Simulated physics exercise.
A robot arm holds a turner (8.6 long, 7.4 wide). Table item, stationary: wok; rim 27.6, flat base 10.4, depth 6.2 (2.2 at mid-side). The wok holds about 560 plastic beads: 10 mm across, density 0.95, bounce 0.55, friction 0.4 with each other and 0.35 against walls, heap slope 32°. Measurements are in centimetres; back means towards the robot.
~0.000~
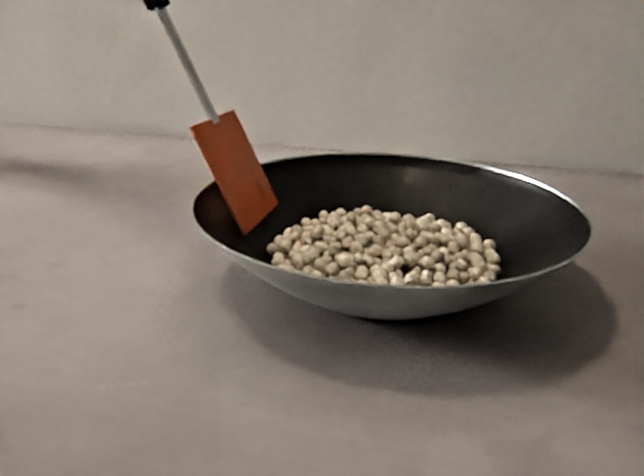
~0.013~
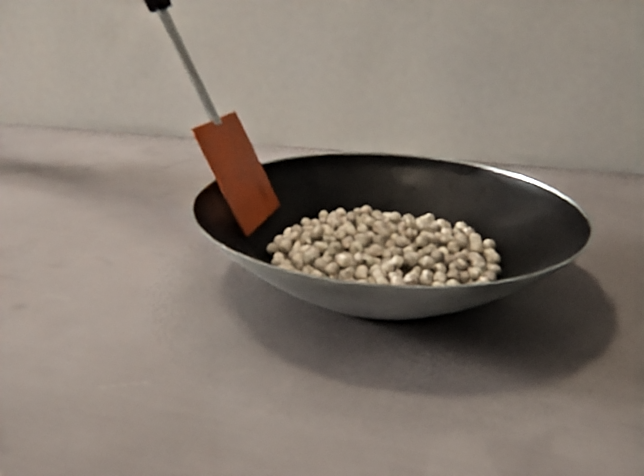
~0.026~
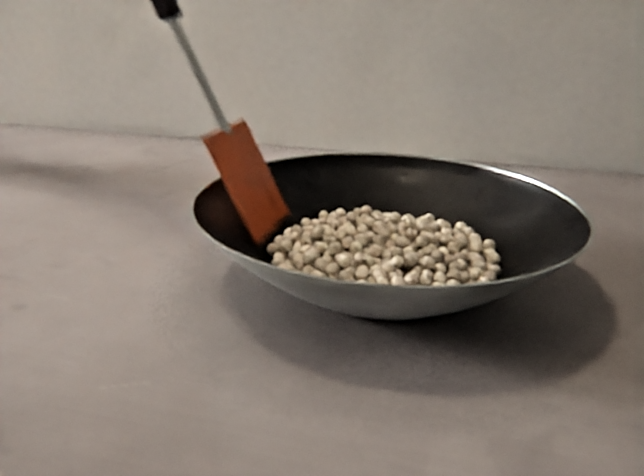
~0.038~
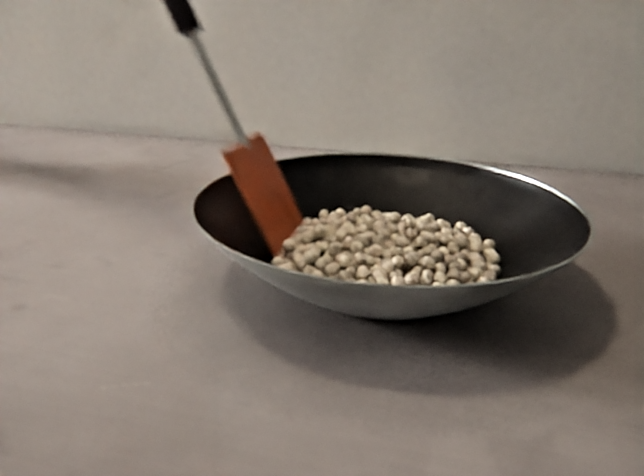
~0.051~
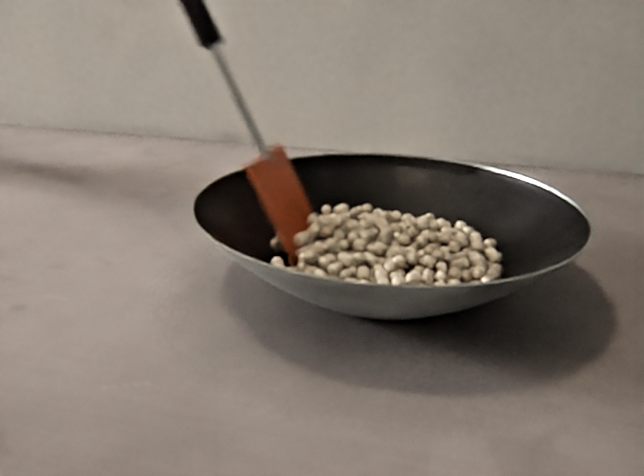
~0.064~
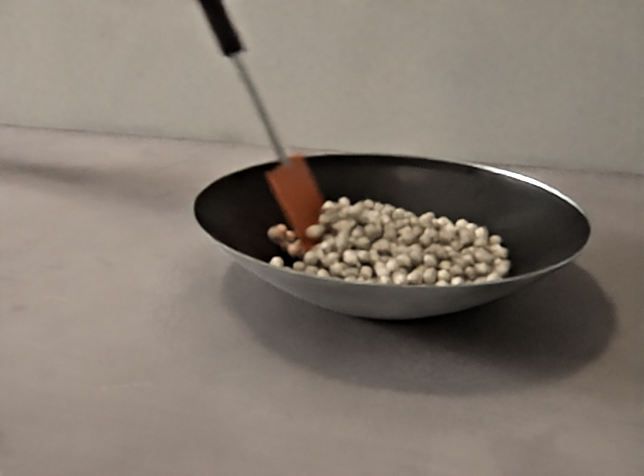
An orange turner with a black handle barely moved at first, then slid rightward and down into the pale beads heaped in a dark wok, nudging some of them to the right.
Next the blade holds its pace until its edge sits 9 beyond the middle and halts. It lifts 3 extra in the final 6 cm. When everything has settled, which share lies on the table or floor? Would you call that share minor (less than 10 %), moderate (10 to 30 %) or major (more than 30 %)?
I would call it major.
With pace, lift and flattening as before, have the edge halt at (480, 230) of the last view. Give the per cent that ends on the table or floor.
The share ending on the table or floor is about 25 per cent.
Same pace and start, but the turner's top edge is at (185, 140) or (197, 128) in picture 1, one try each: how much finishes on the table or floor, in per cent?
Some 35 and 35 per cent.
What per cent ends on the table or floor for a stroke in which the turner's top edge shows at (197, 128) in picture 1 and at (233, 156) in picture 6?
Some 15 percent ends up on the table or floor.
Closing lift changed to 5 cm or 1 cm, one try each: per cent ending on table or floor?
It works out to some 35 per cent for the first setting and some 45 per cent for the second.
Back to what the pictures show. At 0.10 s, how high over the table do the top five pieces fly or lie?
6 cm.
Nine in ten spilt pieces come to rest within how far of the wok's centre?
Some 95 cm.
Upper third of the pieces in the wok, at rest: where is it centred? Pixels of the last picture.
I'd put it close to (475, 258).
By 0.10 s, sloping 64°, highest piece 7 above the table; 561 in the wok.
By 0.13 s, sloping 64°, highest piece 10 above the table; 561 in the wok.
By 0.34 s, sloping 64°, highest piece 18 above the table; 352 in the wok, 50 on the table or floor, 159 on the blade or in flight.
By 1.39 s, sloping 64°, highest piece 5 above the table; 351 in the wok, 210 on the table or floor.
Final count, 351 in the wok, 210 on the table or floor. That is 37 % on the table or floor.
